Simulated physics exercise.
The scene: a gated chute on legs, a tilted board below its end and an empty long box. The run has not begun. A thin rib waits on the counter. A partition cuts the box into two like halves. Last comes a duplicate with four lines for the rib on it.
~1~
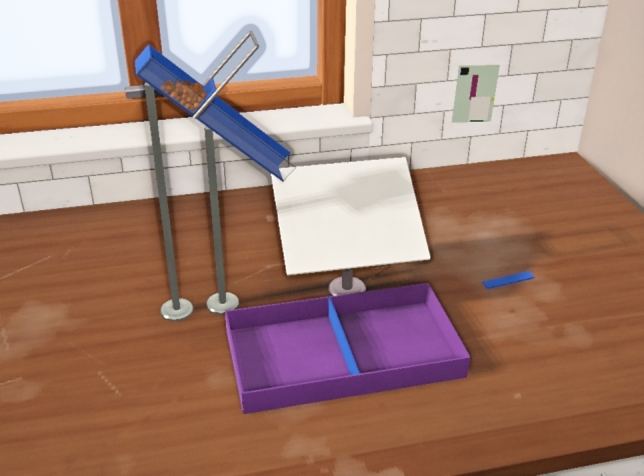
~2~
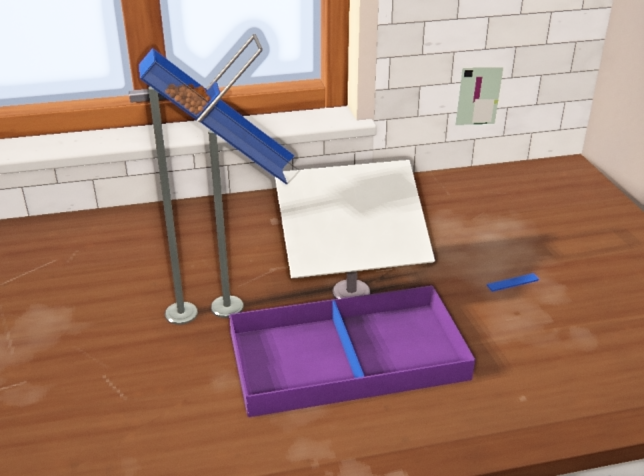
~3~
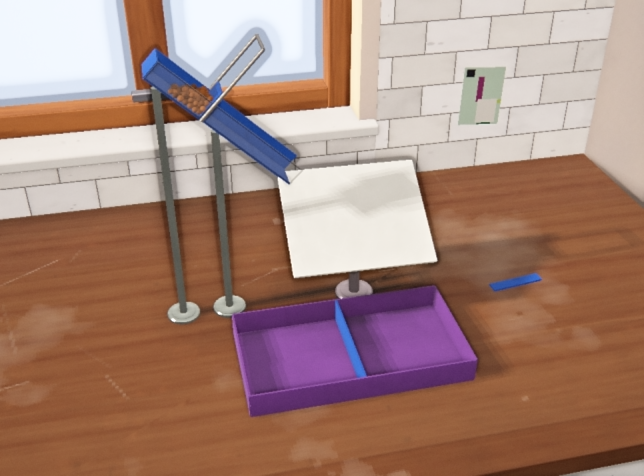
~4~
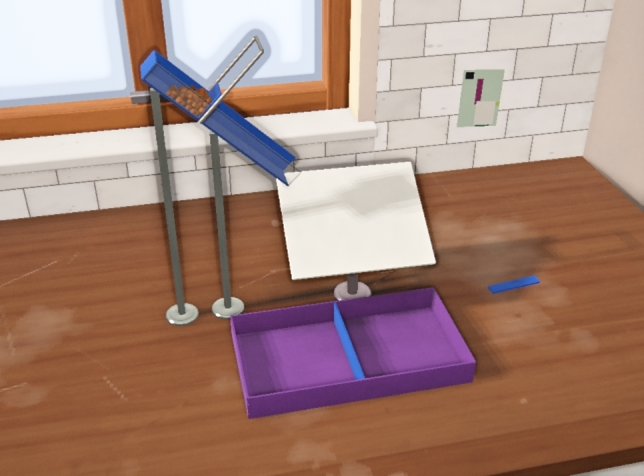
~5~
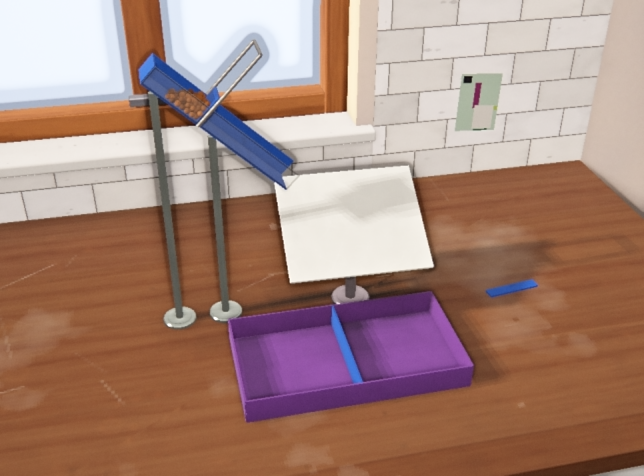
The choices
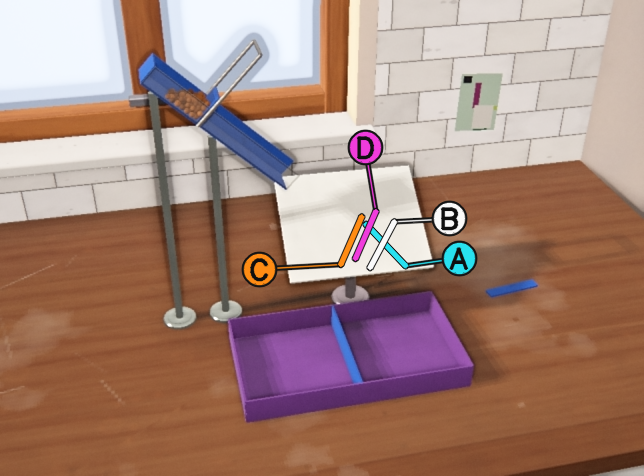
Blue chute holding small brown pieces behind a closed gate above a tilted white board and empty purple box, only the view shifting slightly.
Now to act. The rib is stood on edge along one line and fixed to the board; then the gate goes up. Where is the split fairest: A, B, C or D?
The best line is D.
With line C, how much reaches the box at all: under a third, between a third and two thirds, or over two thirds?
Over two thirds.
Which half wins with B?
Right.
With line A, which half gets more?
Right.
On the marked copy, line A from (366, 224) to (405, 265); line B from (394, 221) to (370, 267); line C from (361, 216) to (340, 264); line D from (375, 211) to (355, 258).
With A, of what is caught, about a tenth in the left half, almost all in the right.
With B, of what is caught, about a tenth in the left half, the larger part in the right.
With C, of what is caught, the larger part in the left half, roughly a quarter in the right.
With D, of what is caught, roughly half in the left half, roughly half in the right.
